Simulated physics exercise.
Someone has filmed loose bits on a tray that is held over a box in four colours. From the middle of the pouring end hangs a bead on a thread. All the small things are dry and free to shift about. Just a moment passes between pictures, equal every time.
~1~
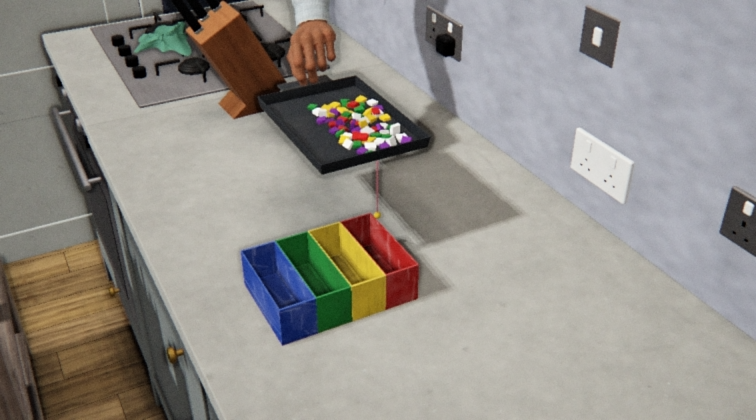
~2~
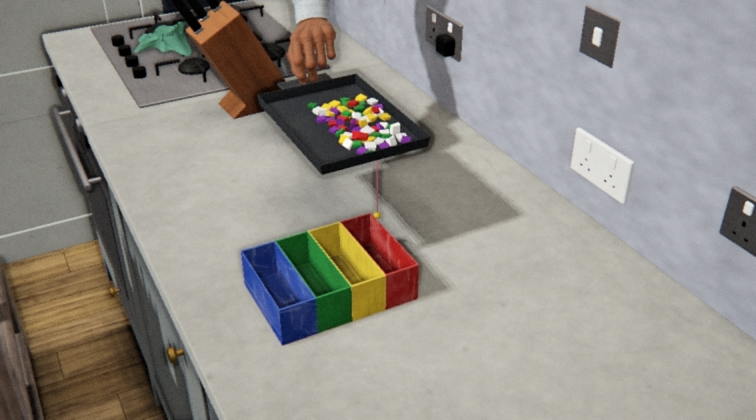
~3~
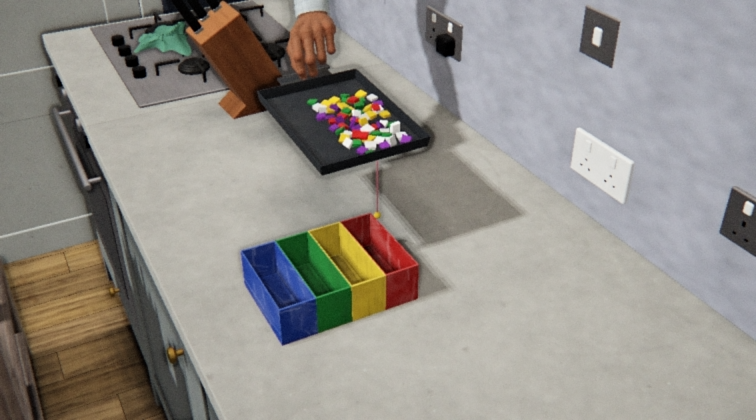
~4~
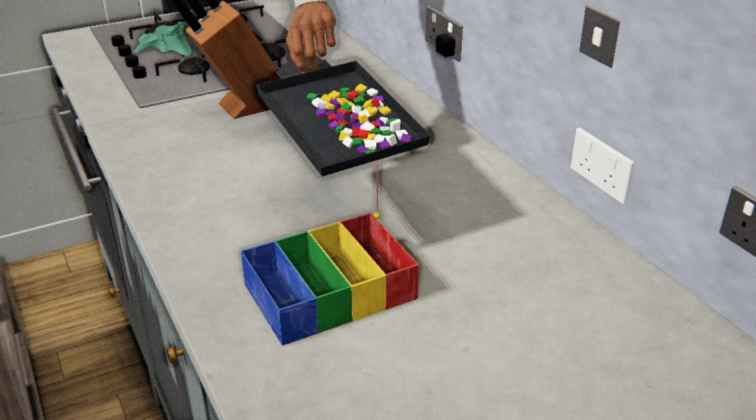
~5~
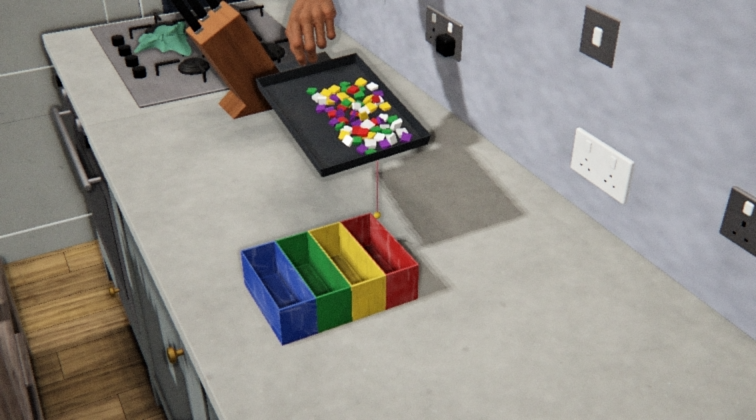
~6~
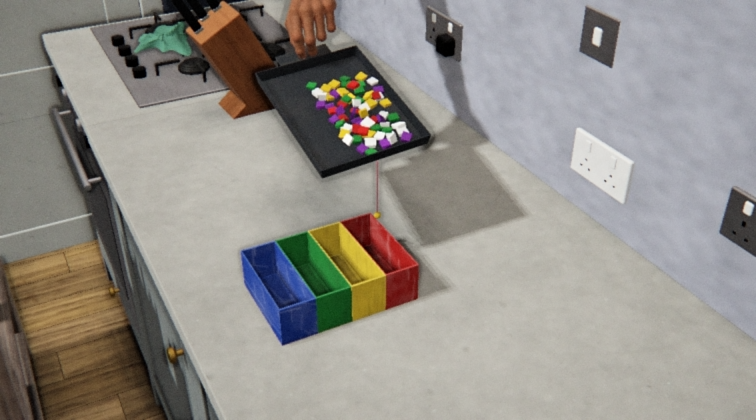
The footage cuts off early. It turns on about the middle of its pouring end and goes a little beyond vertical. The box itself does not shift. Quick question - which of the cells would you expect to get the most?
I would expect the yellow cell to get the most.
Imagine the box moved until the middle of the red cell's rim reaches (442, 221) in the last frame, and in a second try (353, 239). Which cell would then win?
So the first one goes to the blue cell and the second to the cell in red.
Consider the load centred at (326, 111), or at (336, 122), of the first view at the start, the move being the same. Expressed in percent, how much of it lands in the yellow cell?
From the first start you get 70 in a hundred, from the second 60 in a hundred.
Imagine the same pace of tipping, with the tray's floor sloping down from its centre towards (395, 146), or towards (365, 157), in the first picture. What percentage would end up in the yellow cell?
Case one near 0 %; case two near 20 %.
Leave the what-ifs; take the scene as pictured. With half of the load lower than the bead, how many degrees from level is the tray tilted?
Angle reached: About 105°.
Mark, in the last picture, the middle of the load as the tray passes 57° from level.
Check around (360, 137) in the last picture.
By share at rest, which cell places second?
Second place: The cell in red.
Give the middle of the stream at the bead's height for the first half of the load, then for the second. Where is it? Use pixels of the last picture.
The early half goes through (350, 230), the late half through (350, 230).
Shortly afterwards, tray tipped steeply; the whole lot on the tray.
Next, tray tipped right over; the bulk on the tray; a little in the yellow cell; only a few in the red cell; a little falling or outside the box.
Some moments later, tray tipped past a quarter turn; near half in the yellow cell; near a quarter in the red cell; a little in the green cell; a little falling or outside the box.
In the end, tray tipped past a quarter turn; near half in the yellow cell; near a quarter in the red cell; a little in the green cell; none at all in the blue cell; a little outside the box.
